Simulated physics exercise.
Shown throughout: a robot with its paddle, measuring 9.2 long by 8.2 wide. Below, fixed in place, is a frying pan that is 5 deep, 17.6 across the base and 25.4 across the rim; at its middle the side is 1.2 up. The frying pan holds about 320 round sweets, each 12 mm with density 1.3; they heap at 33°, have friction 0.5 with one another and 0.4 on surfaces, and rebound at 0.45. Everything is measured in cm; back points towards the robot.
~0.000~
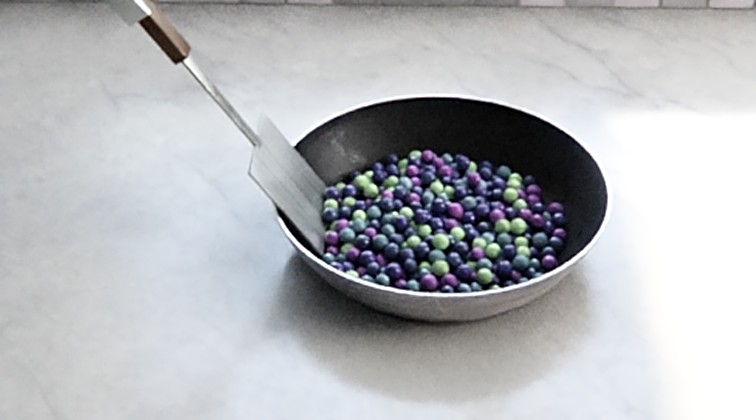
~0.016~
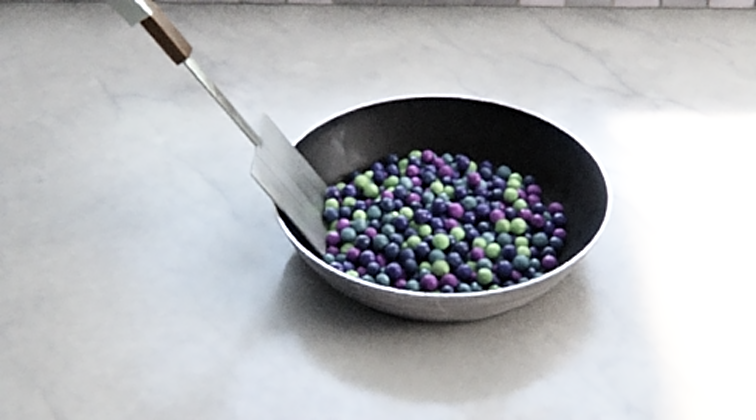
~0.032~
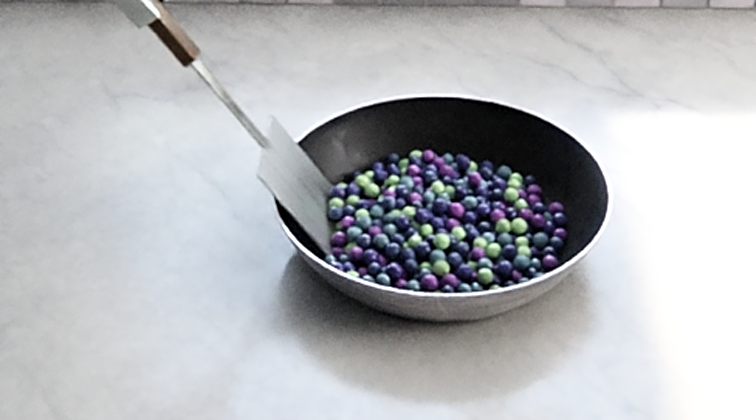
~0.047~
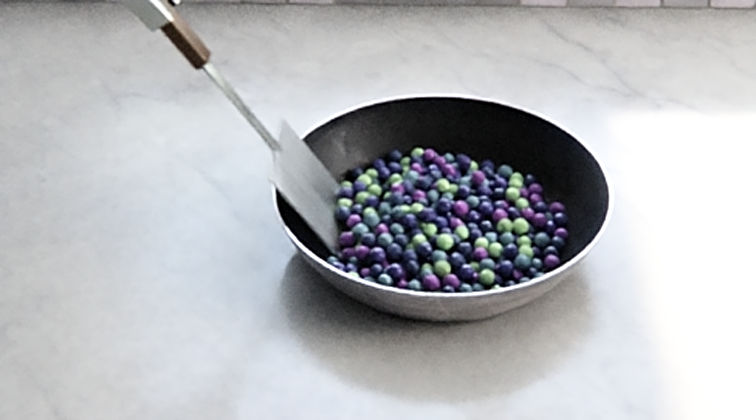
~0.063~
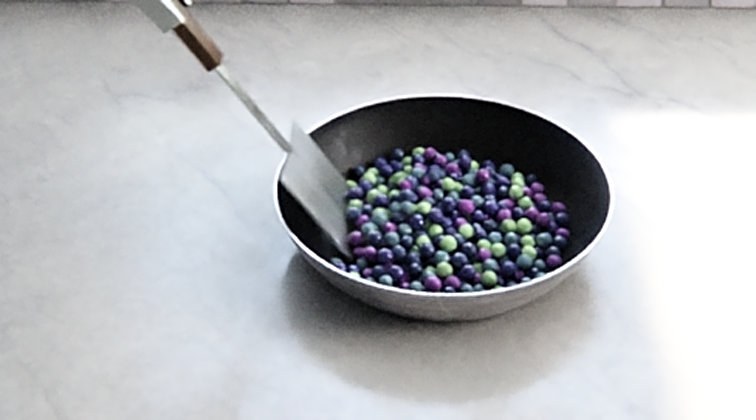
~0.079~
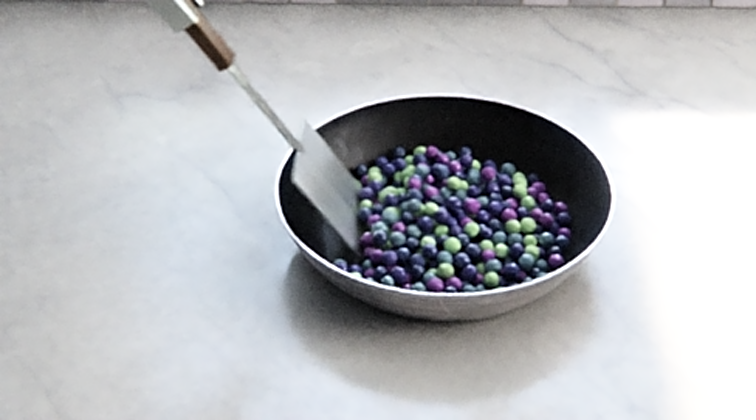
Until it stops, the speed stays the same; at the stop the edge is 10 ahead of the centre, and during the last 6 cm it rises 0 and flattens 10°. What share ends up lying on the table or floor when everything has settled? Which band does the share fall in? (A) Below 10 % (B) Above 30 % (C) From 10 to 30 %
The answer is C.
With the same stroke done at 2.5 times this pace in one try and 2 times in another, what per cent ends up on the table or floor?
40 and 30 %.
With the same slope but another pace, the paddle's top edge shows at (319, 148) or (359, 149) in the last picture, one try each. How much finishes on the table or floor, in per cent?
Estimates: About 25 %, about 40 %.
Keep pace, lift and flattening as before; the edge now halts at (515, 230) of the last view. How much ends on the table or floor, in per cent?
Roughly 0 per cent, I'd say.
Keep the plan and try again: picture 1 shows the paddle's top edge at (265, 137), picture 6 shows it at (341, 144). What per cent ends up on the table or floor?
Around 30 per cent finishes on the table or floor.
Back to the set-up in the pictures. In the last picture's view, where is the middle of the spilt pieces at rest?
(670, 249), roughly.
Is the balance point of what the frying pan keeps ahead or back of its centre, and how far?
Offset forward: Around 4.0 cm.
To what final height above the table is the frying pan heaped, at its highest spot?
It reaches about 6.5 cm.
After 0.20 s, sloping 57°, highest piece 4 above the table; 321 in the frying pan.
After 0.32 s, sloping 54°, highest piece 5 above the table; 321 in the frying pan.
After 0.59 s, sloping 47°, highest piece 7 above the table; 271 in the frying pan, 39 on the table or floor, 11 on the blade or in flight.
After 1.64 s, sloping 47°, highest piece 6 above the table; 271 in the frying pan, 50 on the table or floor.
At rest, 271 in the frying pan, 50 on the table or floor. That is 16 % on the table or floor.
